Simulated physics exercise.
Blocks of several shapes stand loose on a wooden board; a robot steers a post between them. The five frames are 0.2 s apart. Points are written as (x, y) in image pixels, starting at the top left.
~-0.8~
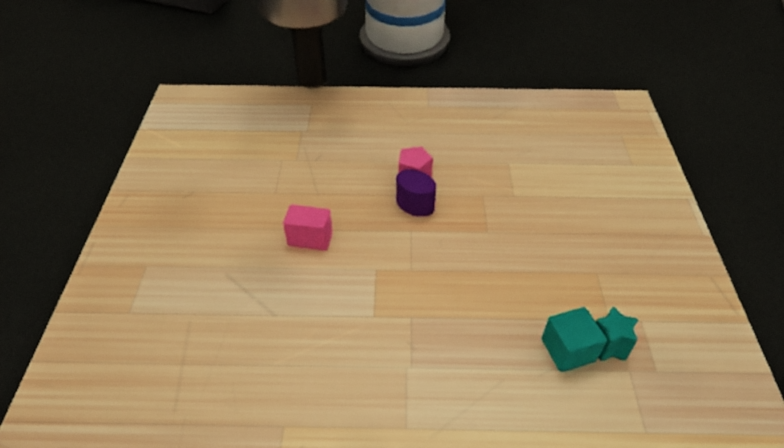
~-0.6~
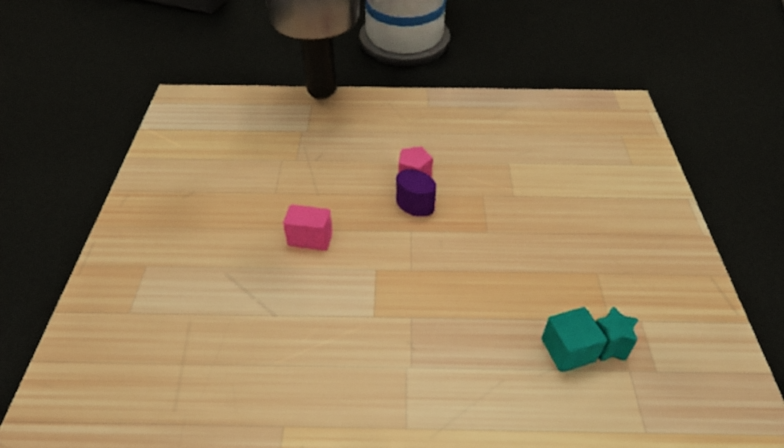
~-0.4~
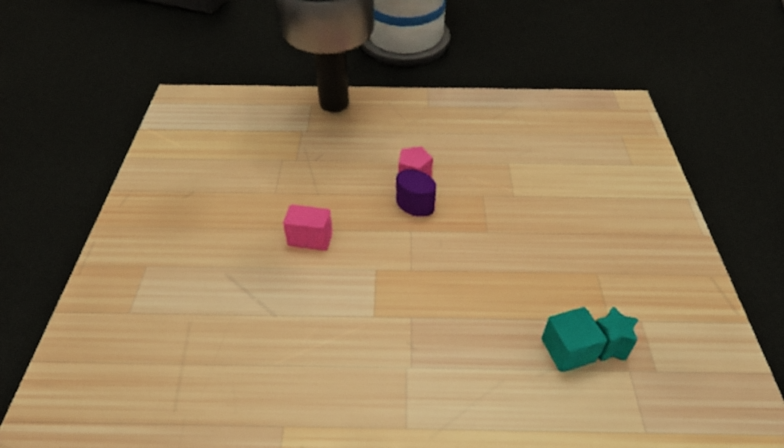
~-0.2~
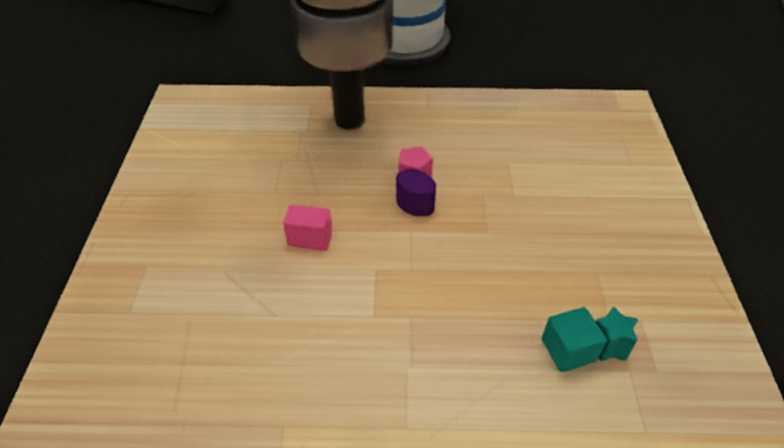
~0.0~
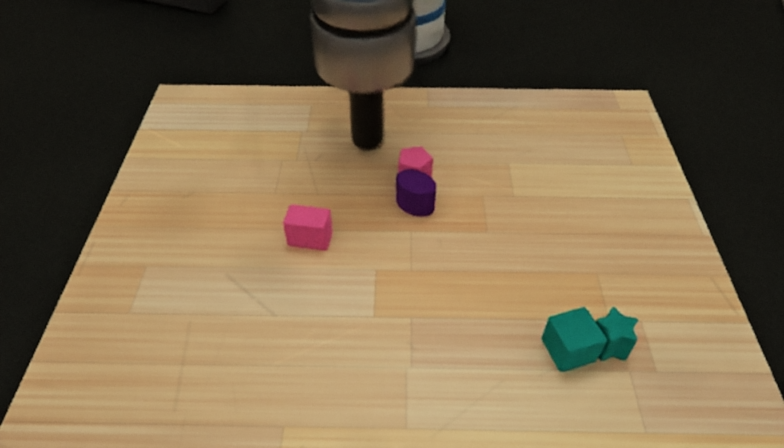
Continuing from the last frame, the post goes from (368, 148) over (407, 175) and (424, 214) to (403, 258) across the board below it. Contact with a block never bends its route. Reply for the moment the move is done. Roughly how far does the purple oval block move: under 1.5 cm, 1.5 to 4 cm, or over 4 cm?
Overall it shifts more than 4 cm.
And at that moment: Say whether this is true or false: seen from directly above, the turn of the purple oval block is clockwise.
Verdict: False.
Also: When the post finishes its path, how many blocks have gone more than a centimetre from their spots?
Count: Two.
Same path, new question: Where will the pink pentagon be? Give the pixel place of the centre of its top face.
The answer is (459, 177).
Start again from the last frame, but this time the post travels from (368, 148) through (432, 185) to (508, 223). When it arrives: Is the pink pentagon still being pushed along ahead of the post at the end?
Yes, that is what happens.
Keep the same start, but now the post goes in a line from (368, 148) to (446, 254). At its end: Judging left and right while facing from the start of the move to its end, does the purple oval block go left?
I'd say yes.
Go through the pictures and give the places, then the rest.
Tip of the post (312, 80), middles of tops, pink rectangular block (307, 216), pink pentagon (415, 156), purple oval block (416, 181), in the first picture.
Post (322, 91), nothing pushed, in the second picture.
Post (334, 104), nothing pushed, in the third picture.
Post (350, 121), nothing pushed, in the fourth picture.
Post (368, 141), pink rectangular block (307, 216), pink pentagon (415, 156), purple oval block (416, 181), in the fifth picture.
What follows on the original path. One third of the way, post (407, 168); pink pentagon (437, 166), turned 20° anticlockwise; purple oval block (416, 184).
Two thirds of the way, post (424, 207); pink pentagon (459, 177), turned 85° anticlockwise; purple oval block (423, 219).
At the end, post (403, 251); pink rectangular block unmoved; pink pentagon (459, 177), turned 85° anticlockwise; purple oval block (424, 260), turned 65° anticlockwise.
